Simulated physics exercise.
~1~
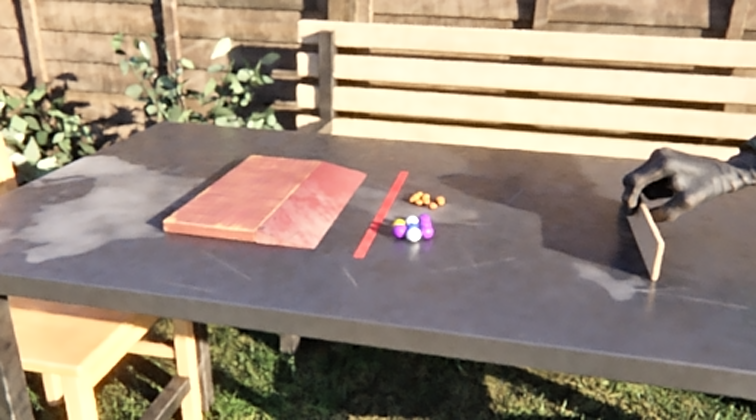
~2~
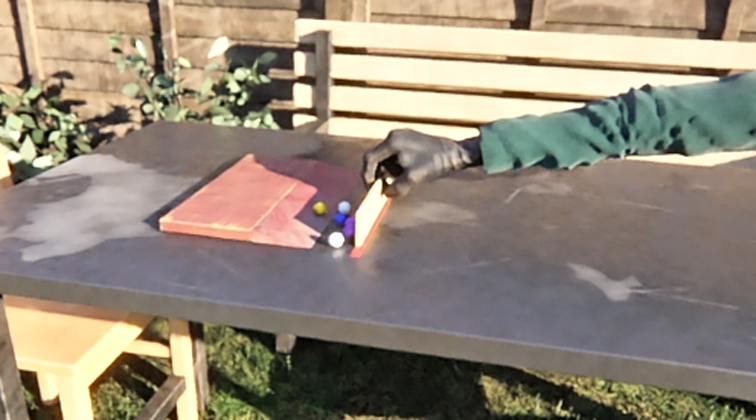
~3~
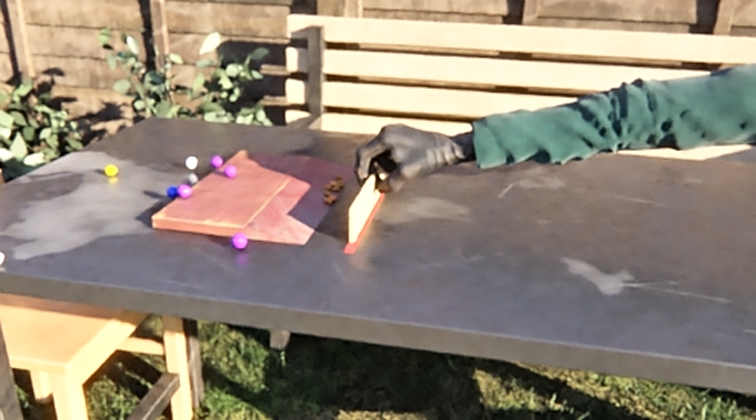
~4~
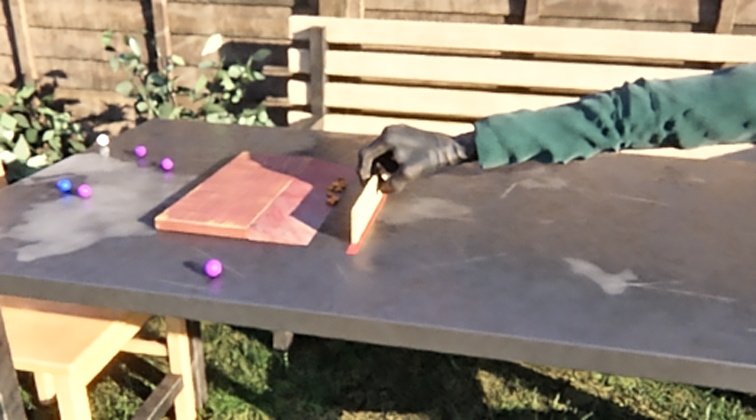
Gloved hand sweeping a card to red tape, sending colourful balls over a wooden ramp while small brown pieces stay behind.
